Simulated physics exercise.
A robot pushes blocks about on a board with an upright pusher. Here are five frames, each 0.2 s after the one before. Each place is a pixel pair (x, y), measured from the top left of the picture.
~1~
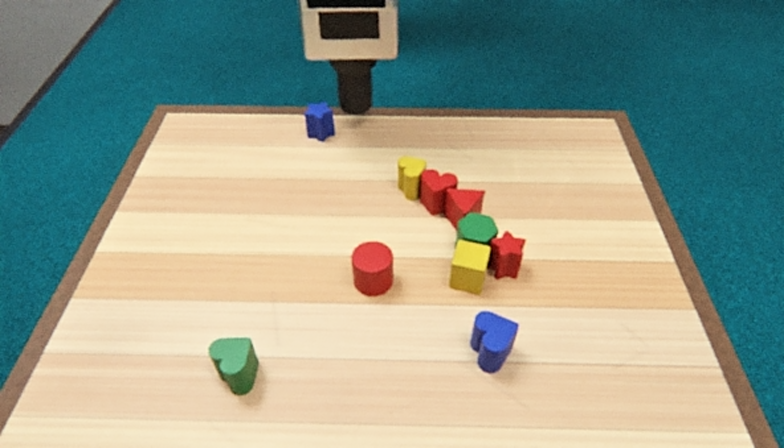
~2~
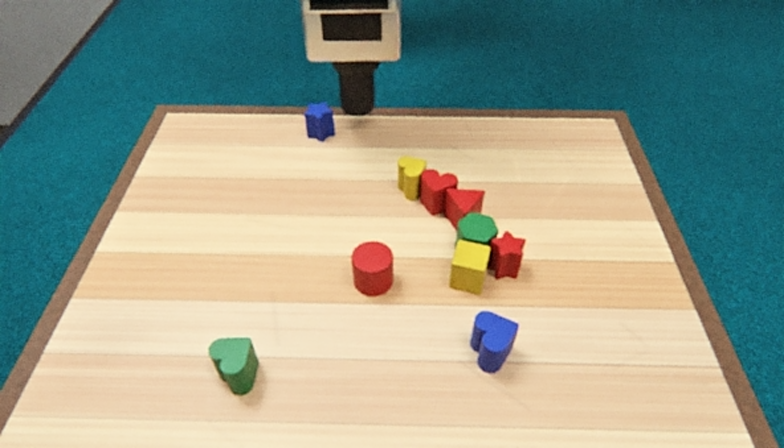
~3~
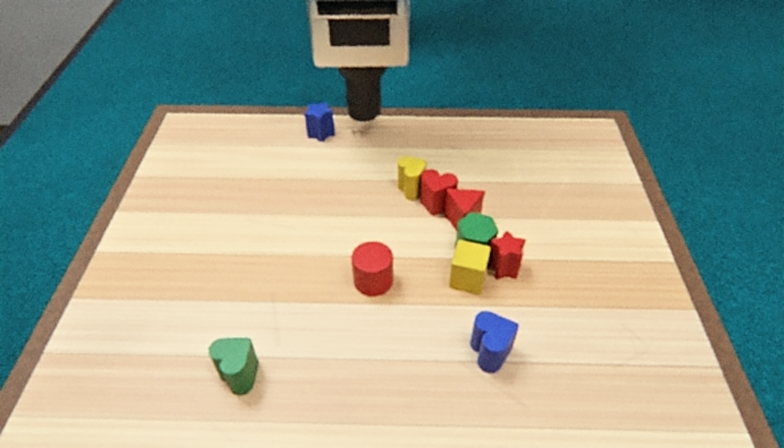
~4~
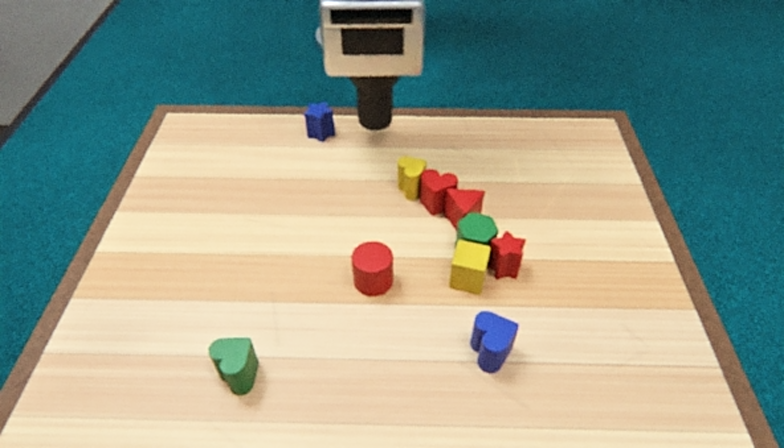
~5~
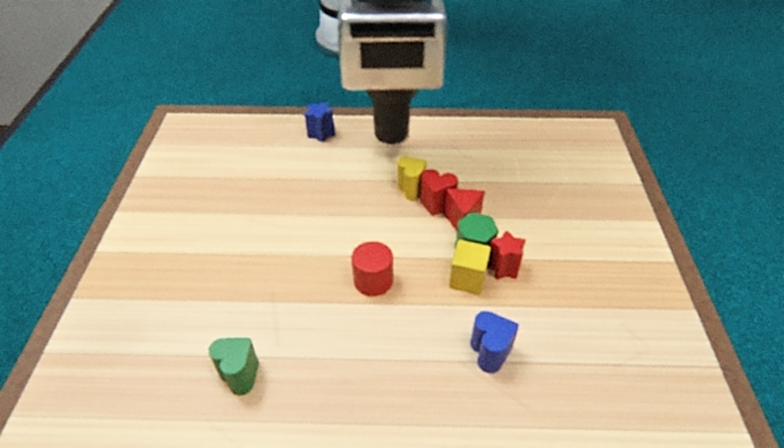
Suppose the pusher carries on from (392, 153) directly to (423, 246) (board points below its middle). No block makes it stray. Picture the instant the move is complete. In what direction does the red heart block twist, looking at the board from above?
Turns anticlockwise.
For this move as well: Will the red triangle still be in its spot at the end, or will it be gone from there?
It is moved from its place.
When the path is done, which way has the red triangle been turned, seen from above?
It swings round clockwise.
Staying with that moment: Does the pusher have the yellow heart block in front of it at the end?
In short: Yes.
One third of the way, pusher (401, 164); yellow heart block (415, 178); red heart block (446, 184), turned 35° anticlockwise; red triangle (475, 200), turned 15° clockwise; green hexagon (480, 229).
Two thirds of the way, pusher (412, 194); yellow heart block (428, 211); red heart block (451, 195); red triangle (481, 200), turned 35° clockwise; green hexagon (480, 229).
At the end, pusher (424, 228); yellow heart block (451, 239), turned 65° anticlockwise; red heart block (451, 195), turned 130° anticlockwise; red triangle (481, 200), turned 35° clockwise; green hexagon (483, 229).
